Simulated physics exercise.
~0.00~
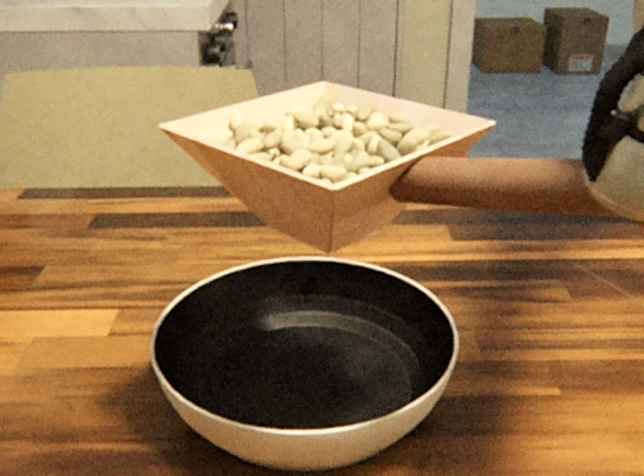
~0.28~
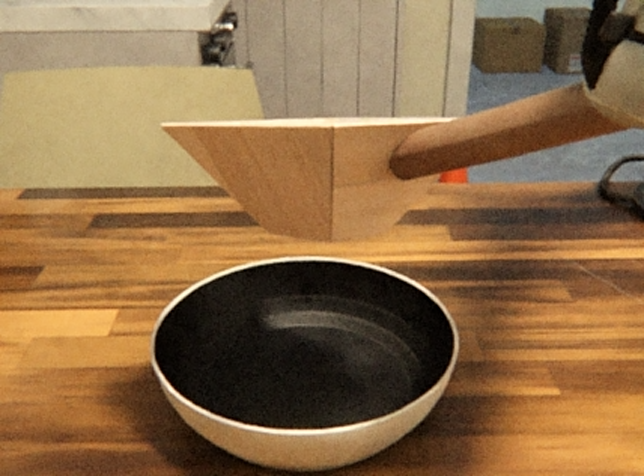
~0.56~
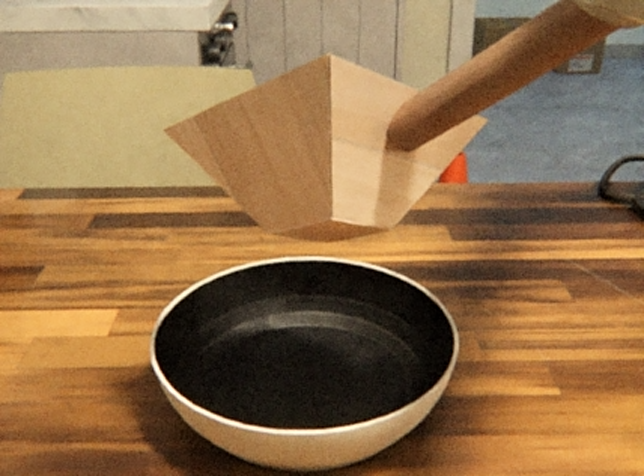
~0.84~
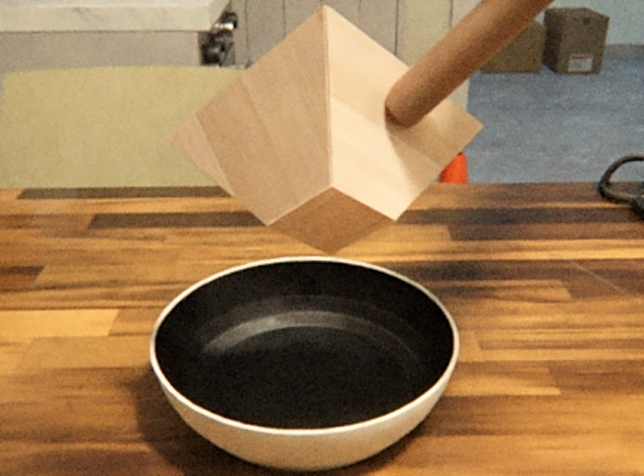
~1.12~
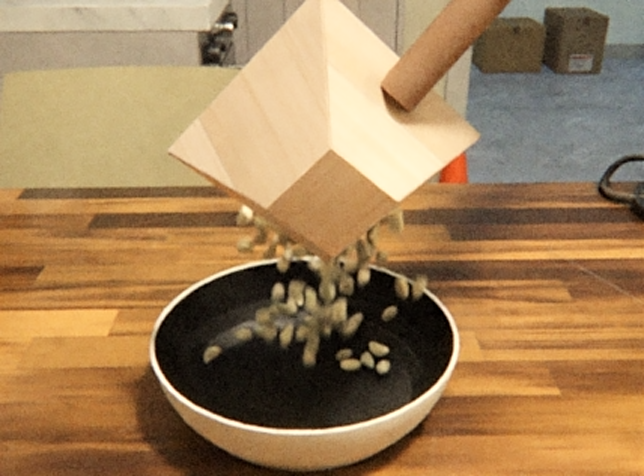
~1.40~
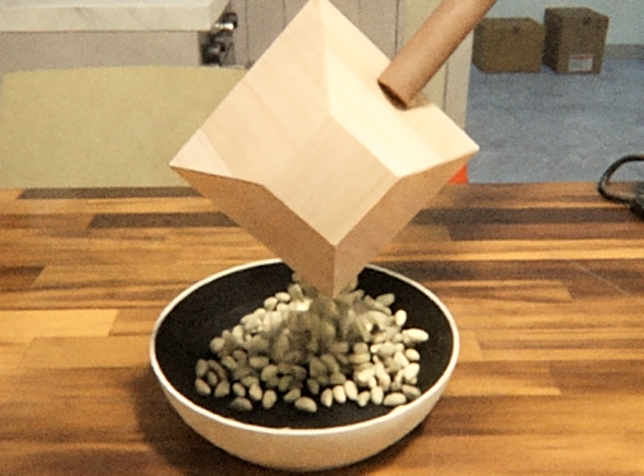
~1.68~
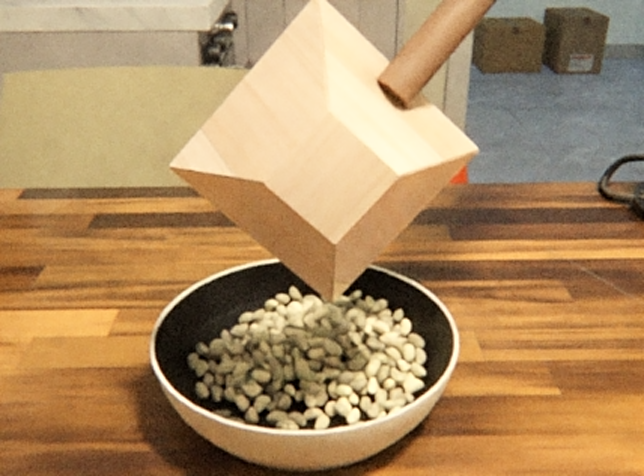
We see a square wooden scoop of white beans, its handle held at the right, tip steadily over a dark round pan on a wooden table until the beans pour out in a stream, ending with the scoop upturned above beans heaped in the pan.
